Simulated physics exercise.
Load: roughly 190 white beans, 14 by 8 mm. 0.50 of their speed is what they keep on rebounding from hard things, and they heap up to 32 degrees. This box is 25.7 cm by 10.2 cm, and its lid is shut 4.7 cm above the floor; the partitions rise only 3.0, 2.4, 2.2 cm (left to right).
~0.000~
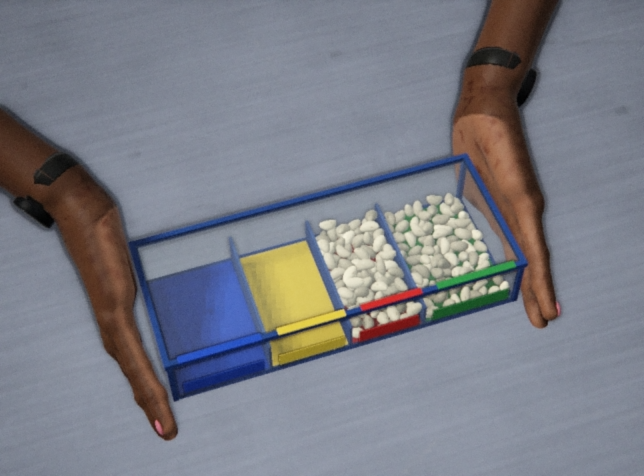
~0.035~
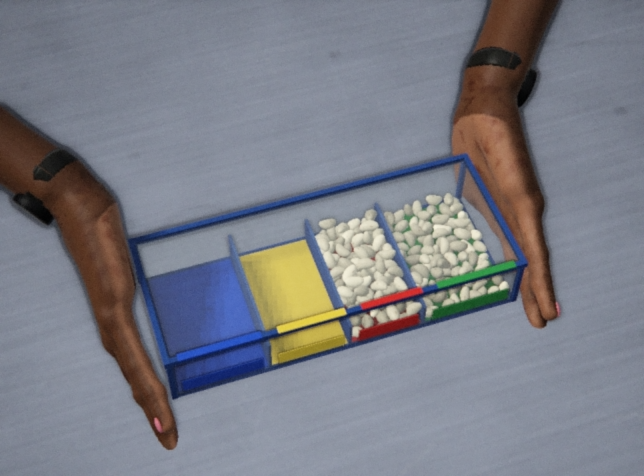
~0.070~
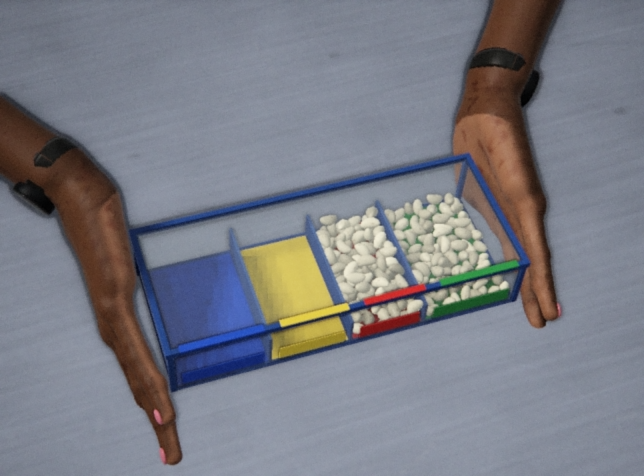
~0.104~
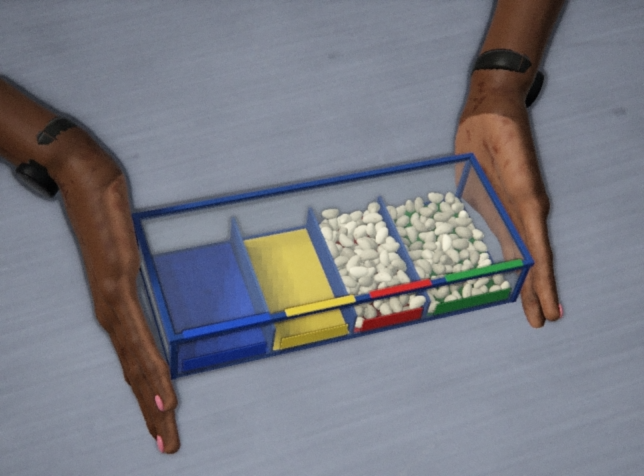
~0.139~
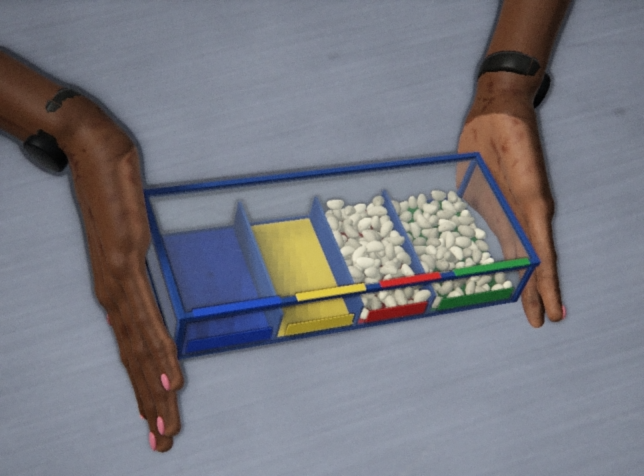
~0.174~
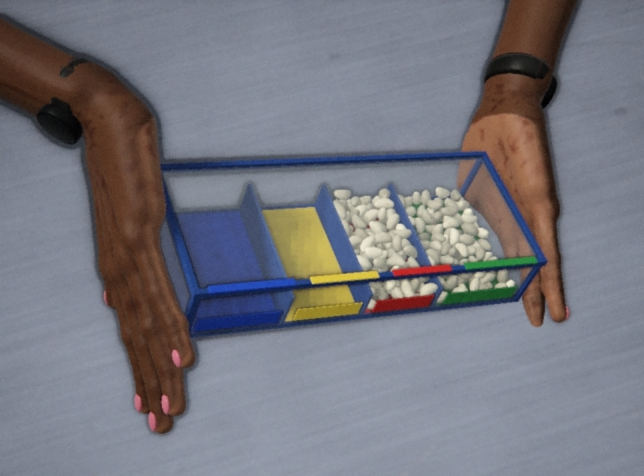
Above a grey surface, two hands tilt a clear divided box of white beans rightward.
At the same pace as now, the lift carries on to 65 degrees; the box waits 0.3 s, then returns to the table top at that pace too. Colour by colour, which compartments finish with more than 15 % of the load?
Red: Yes, blue: No, green: Yes, yellow: No.
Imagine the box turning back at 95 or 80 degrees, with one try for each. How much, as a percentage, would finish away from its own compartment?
Try one gives around 45 %, try two around 30 %.
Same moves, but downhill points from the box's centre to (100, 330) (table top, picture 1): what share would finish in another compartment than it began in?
Around 50 percent of them.
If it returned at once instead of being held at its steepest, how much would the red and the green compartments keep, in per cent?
Result - red: 35 %, green: 65 %.
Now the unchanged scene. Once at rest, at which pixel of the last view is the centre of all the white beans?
Roughly (443, 255).
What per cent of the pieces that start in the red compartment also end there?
Close to 70 in a hundred.
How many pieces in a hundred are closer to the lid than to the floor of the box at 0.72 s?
10 %.
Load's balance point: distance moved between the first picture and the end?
2.0 cm.
After 0.72 s, tilt 65 degrees; red 40 %, green 60 %.
Then, at 1.08 s, tilt 37 degrees; red 40 %, green 60 %.
After 1.53 s, tilt 0 degrees; red 40 %, green 60 %.
In the end, at 1.9 s, red 40 %, blue 0 %, green 60 %, yellow 0 %.
